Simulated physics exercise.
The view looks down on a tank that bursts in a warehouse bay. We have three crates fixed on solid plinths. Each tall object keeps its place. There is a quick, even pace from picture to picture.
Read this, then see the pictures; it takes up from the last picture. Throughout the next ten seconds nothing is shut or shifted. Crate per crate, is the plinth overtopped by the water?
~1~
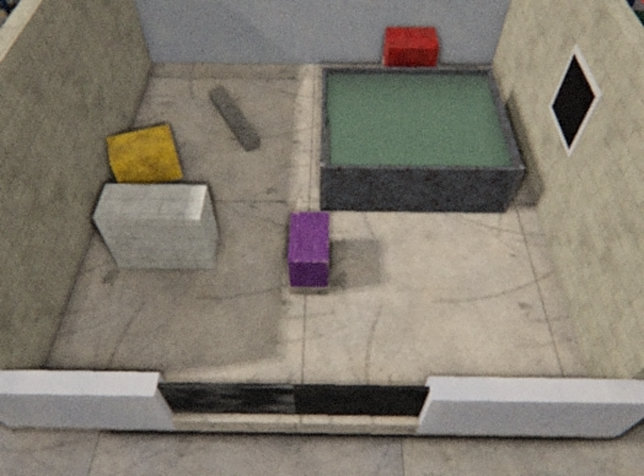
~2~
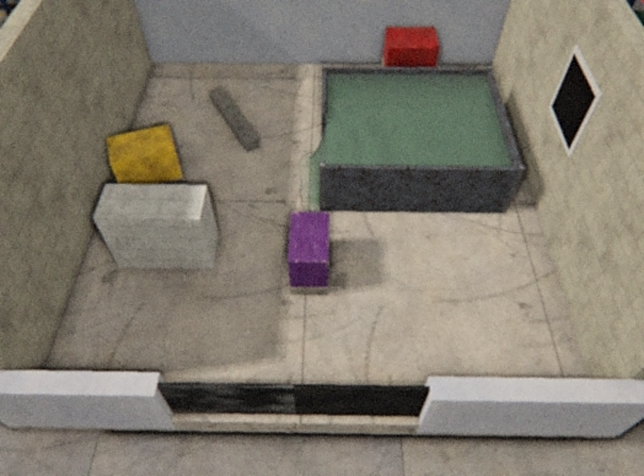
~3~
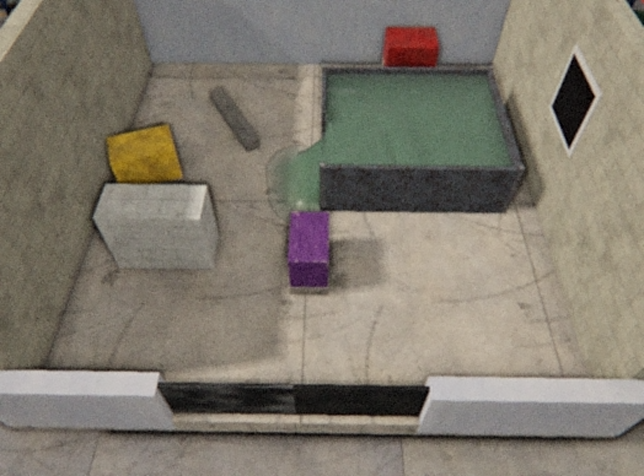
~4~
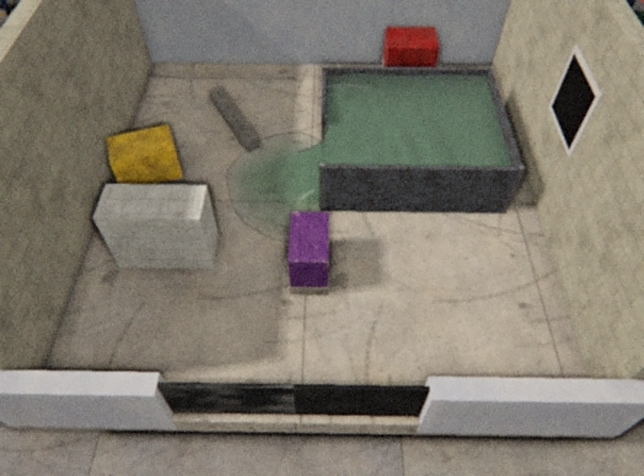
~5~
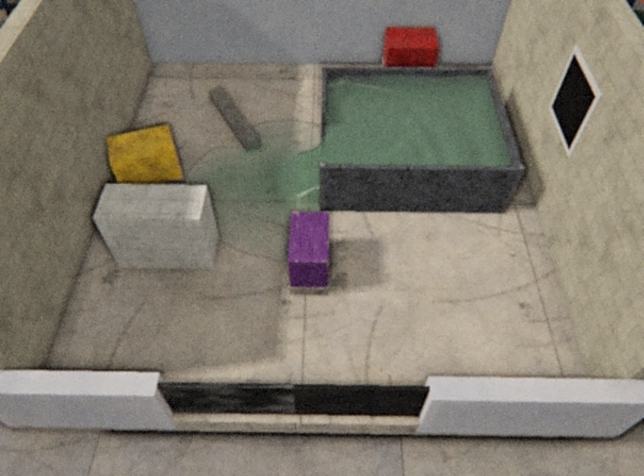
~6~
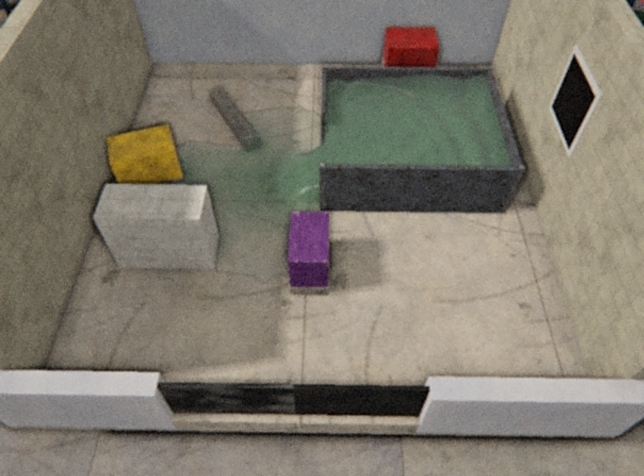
Red crate - not overtopped, purple crate - not overtopped, yellow crate - overtopped.
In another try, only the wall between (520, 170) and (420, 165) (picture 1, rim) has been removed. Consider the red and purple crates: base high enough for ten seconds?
Note: Red one is left dry; purple one is overtopped.
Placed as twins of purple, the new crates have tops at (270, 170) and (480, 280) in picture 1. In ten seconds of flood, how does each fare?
Taken as listed, the first does get flooded and the second never gets reached.
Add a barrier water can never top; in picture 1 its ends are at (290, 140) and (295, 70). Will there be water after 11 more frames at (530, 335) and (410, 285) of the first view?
In order, I'd call them bare and bare.
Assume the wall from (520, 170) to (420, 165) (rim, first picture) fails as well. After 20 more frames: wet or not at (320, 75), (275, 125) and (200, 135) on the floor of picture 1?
Those three come out moisture-free, moisture-free and moisture-free, one after another.
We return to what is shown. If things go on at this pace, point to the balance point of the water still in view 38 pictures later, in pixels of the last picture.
Roughly (304, 186).
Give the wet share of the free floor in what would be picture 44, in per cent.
Roughly 90 %.
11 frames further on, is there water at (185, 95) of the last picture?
Lab note: Spot reads soaked.
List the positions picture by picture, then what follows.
The water tank at (413, 118) is whole and still, in the first frame.
Water pours out at (325, 169) and has run to a hidden place, in the second frame.
Water pours out at (325, 170) and has run to (278, 158), in the third frame.
Water pours out at (325, 171) and has run to (234, 171), in the fourth frame.
Water pours out at (325, 171) and has run to a hidden place, in the fifth frame.
The front is at a hidden place, out from the gap at (325, 170), in the sixth frame.
A moment on, water covers 30 % of the floor; the red crate not reached, the purple crate water round its plinth, the yellow crate water round its plinth.
Next, water covers 50 % of the floor; the red crate not reached, the purple crate water round its plinth, the yellow crate water round its plinth.
Then, water covers 55 % of the floor; the red crate not reached, the purple crate water round its plinth, the yellow crate water round its plinth.
Later, water covers 90 % of the floor; the red crate water round its plinth, the purple crate water round its plinth, the yellow crate water round its plinth.
In the end, water covers 100 % of the floor; the red crate stayed above the water, the purple crate stayed above the water, the yellow crate was topped.
